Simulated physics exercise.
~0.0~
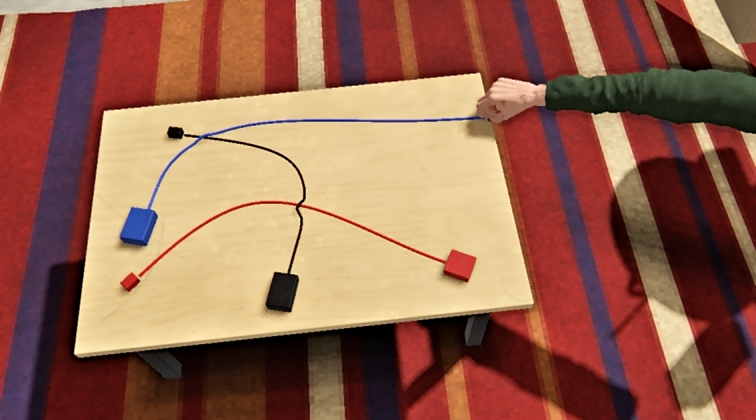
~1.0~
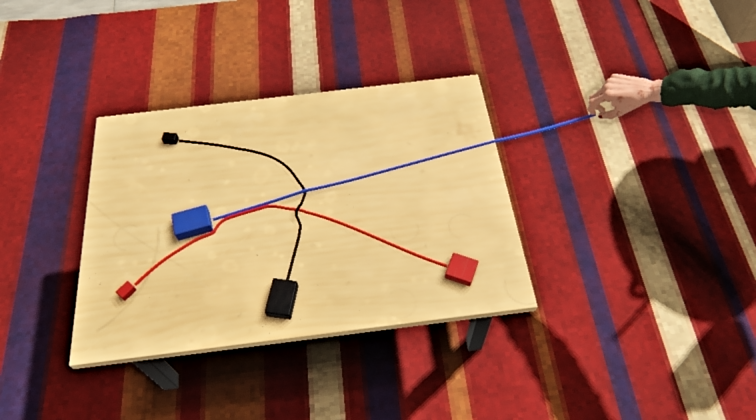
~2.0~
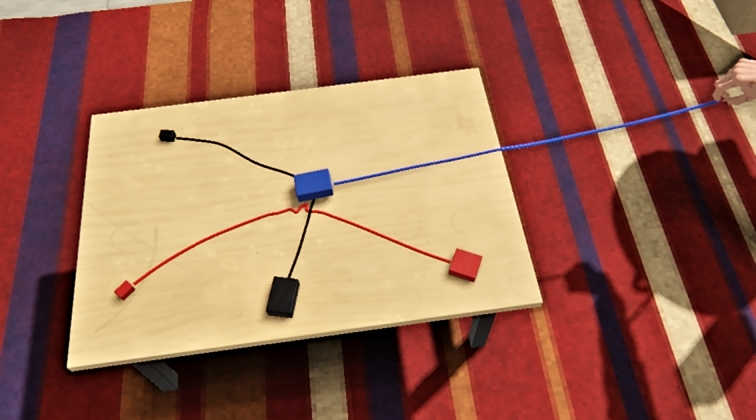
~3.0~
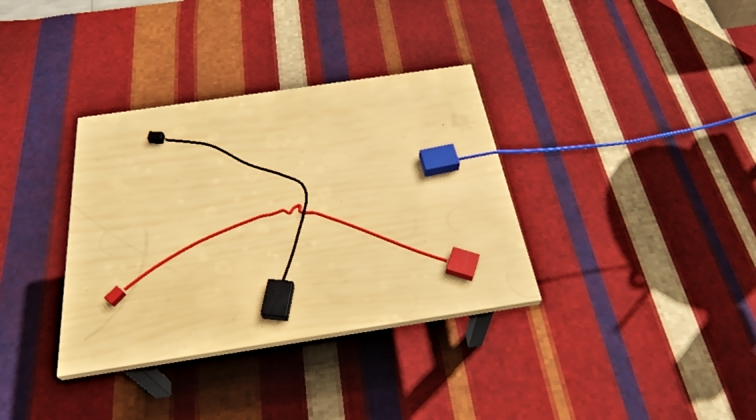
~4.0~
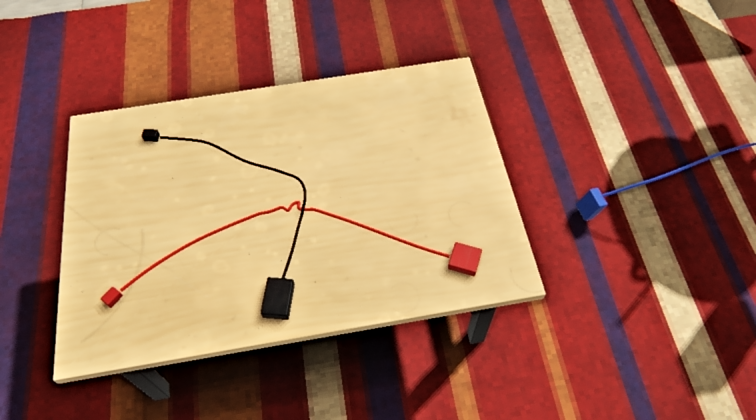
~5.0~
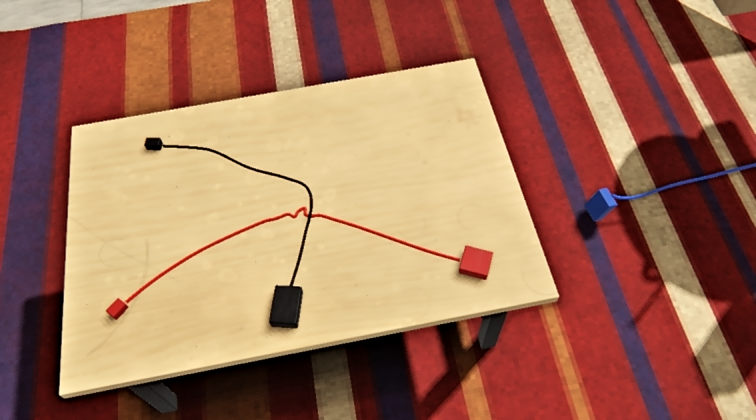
A blue lead with a block charger is drawn off a pale wooden table on a striped rug, seen from above, by a hand in a green sleeve reaching in from the right. A black lead and a red lead cross near the middle, their larger blocks at the near side. The hand pulls the blue lead rightward, and it straightens as its charger slides over both other leads, slightly rumpling the red one. The charger crosses the right side and drops over the edge. It ends beyond the table, while the black and red blocks stay practically still.
